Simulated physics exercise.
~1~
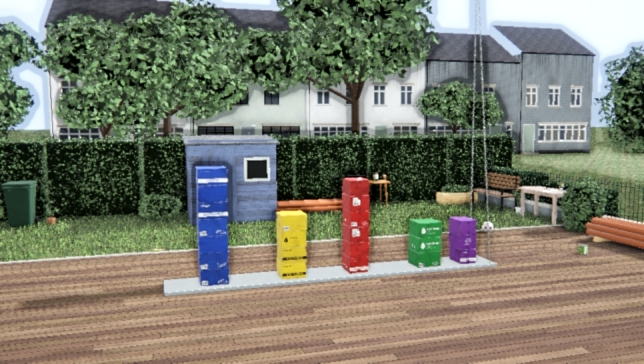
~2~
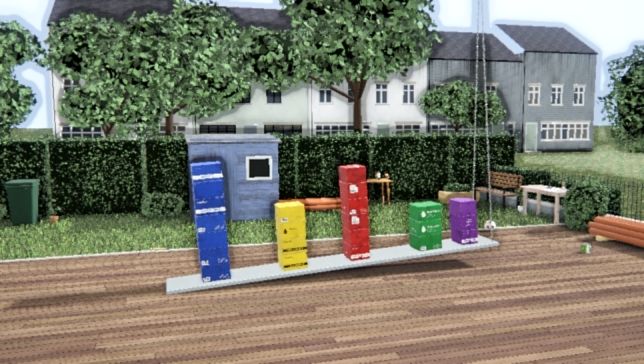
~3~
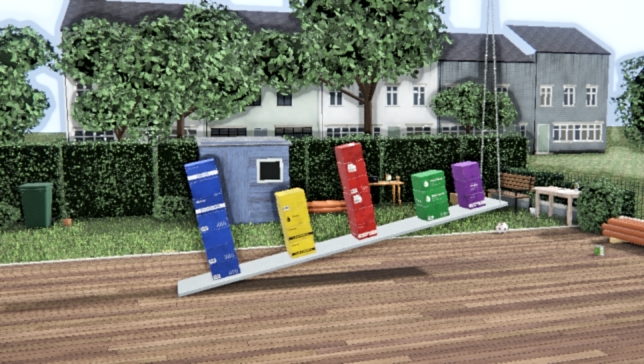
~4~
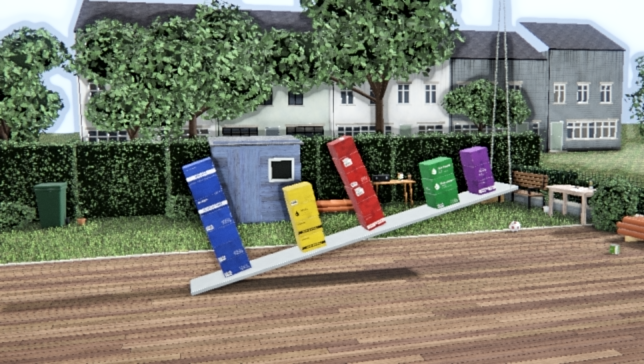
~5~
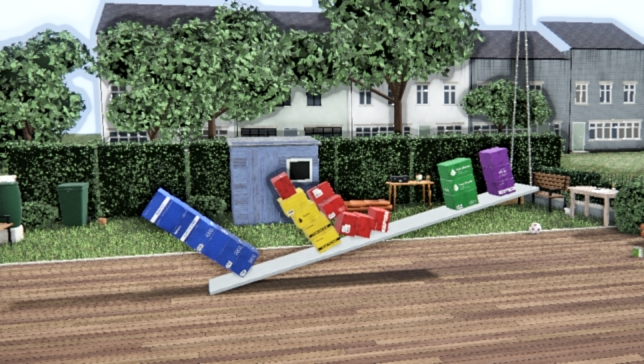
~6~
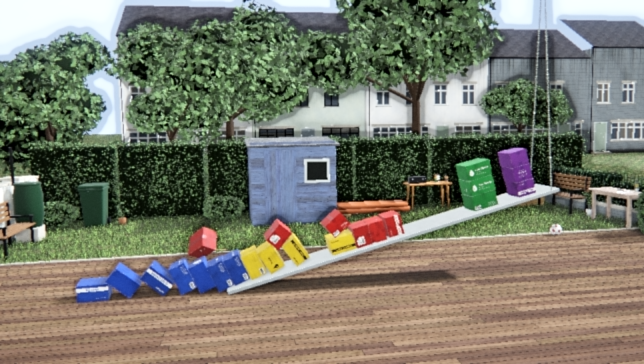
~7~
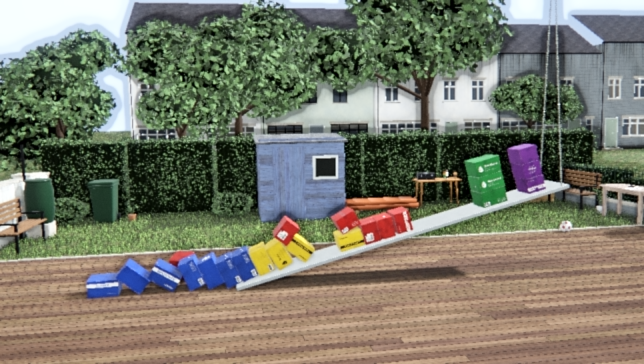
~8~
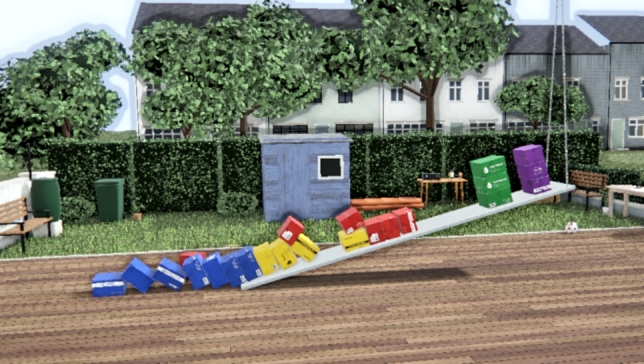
Grey plank tilting up at its right end, blue, red and yellow carton stacks toppling left, green and purple staying upright.
